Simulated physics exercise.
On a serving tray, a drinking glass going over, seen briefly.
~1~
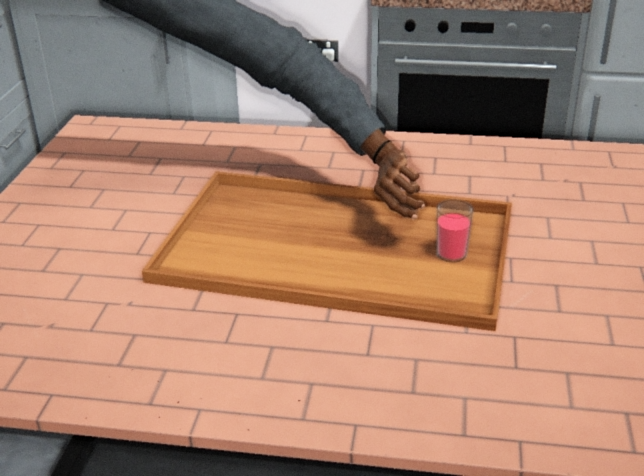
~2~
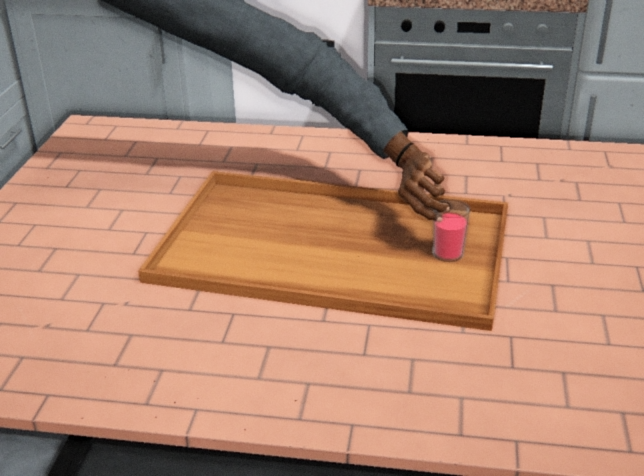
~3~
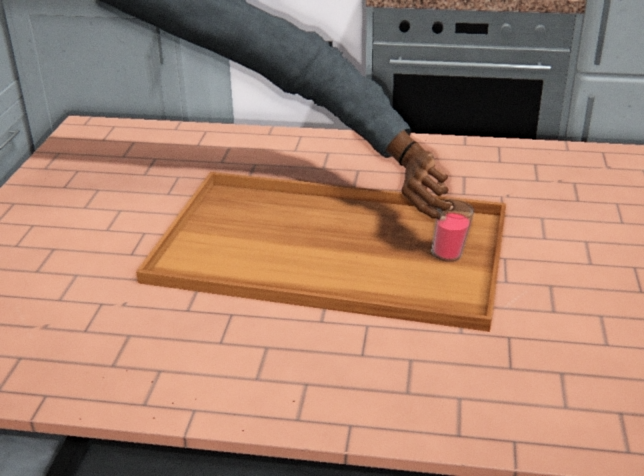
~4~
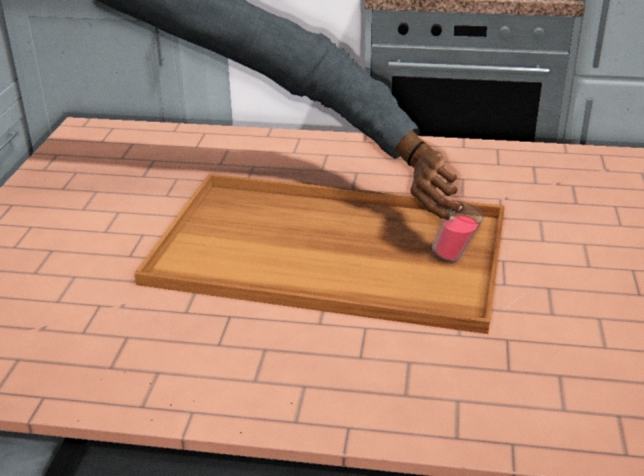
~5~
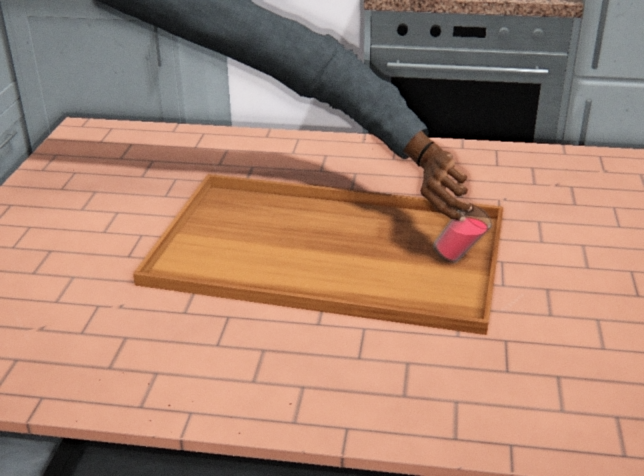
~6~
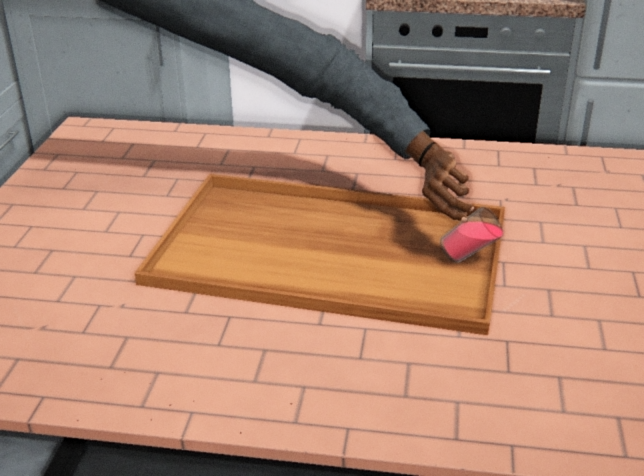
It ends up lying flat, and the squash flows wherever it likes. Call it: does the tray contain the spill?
It does not.
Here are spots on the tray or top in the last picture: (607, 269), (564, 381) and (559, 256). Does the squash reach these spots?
Going in the order asked, the first spot is inside the spill, the second is outside the spill and the third is inside the spill.
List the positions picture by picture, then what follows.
In the first picture, it stands upright; drinking glass (453, 230) about two thirds full; tray (322, 292).
In the second picture, it is being nudged; drinking glass about two thirds full, surface at (451, 222).
In the third picture, it is being nudged; drinking glass (452, 230) about two thirds full.
In the fourth picture, it is being nudged; drinking glass about two thirds full, surface at (460, 224); tray (315, 295).
In the fifth picture, it is being nudged; drinking glass (462, 233) tipped 30°.
In the sixth picture, it is falling; drinking glass (472, 235) tipped 45°.
Next, the drinking glass lies across the rim; the puddle covers about as much as a plate; the table is getting wet.
After that, the puddle covers about as much as a tray; the table is getting wet.
Finally, the puddle covers about as much as a tray; the table is getting wet.
